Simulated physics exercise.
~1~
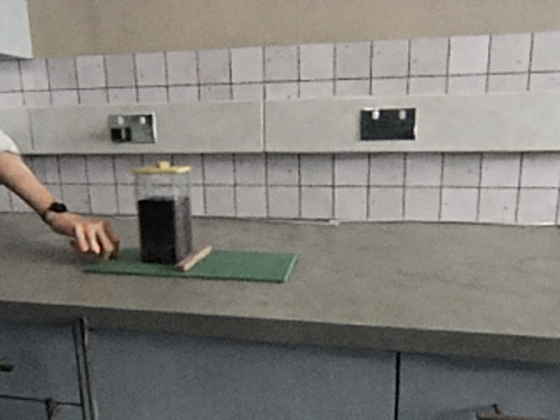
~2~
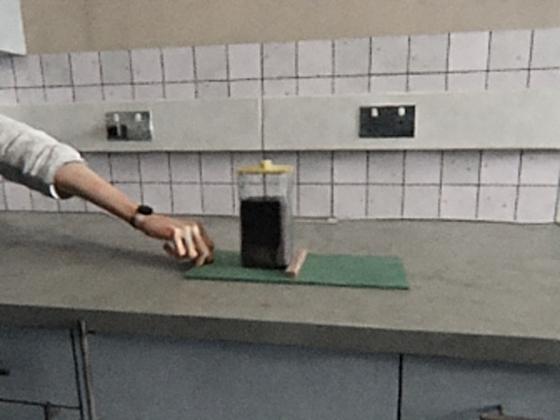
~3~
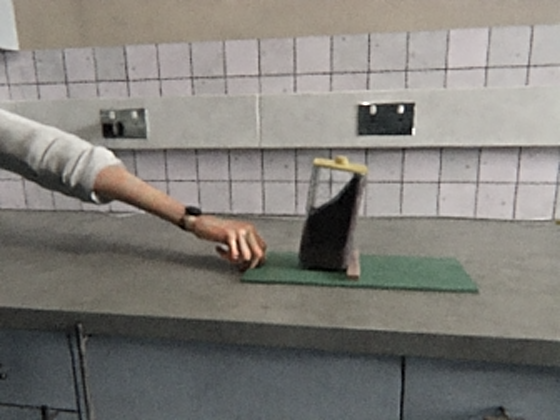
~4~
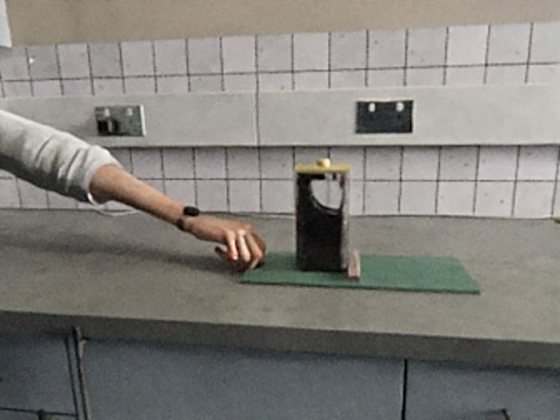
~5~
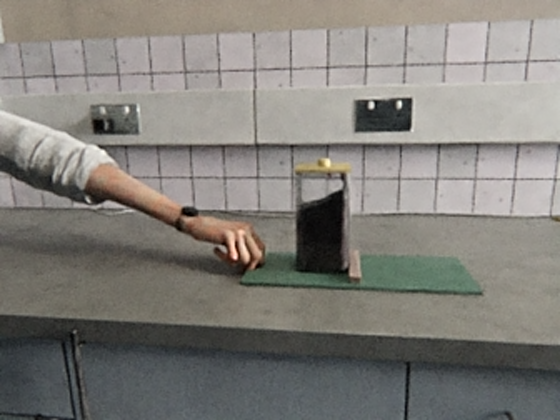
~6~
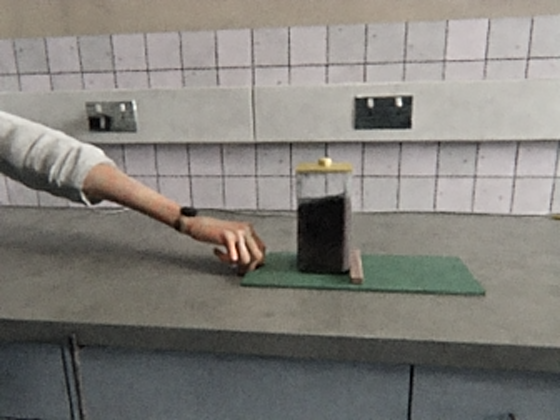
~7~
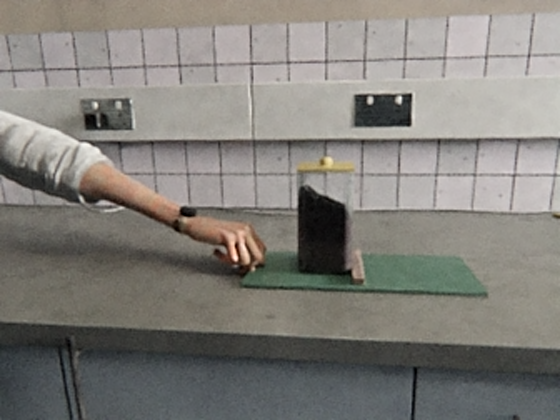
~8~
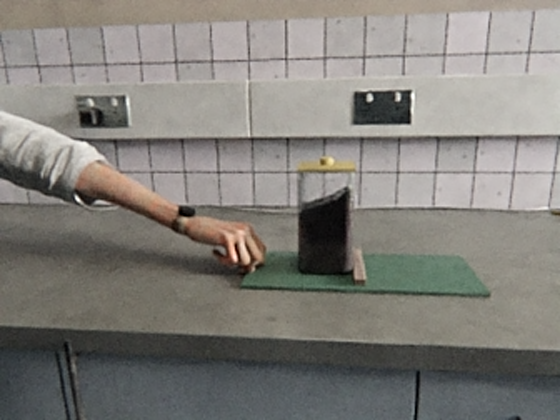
A clear square bottle of dark liquid with a yellow cap stands on a green board on a grey worktop, seen from the front against white wall tiles and two sockets. A hand with a dark wristband, reaching in from the left, pushes the board steadily to the right, the bottle riding against a low pinkish strip. The board stops, and the bottle tips to the right as its liquid surges up that side. It rocks back upright while the liquid sloshes from side to side. At the end the bottle stands upright, its surface still slanting, the hand resting at the board's edge.
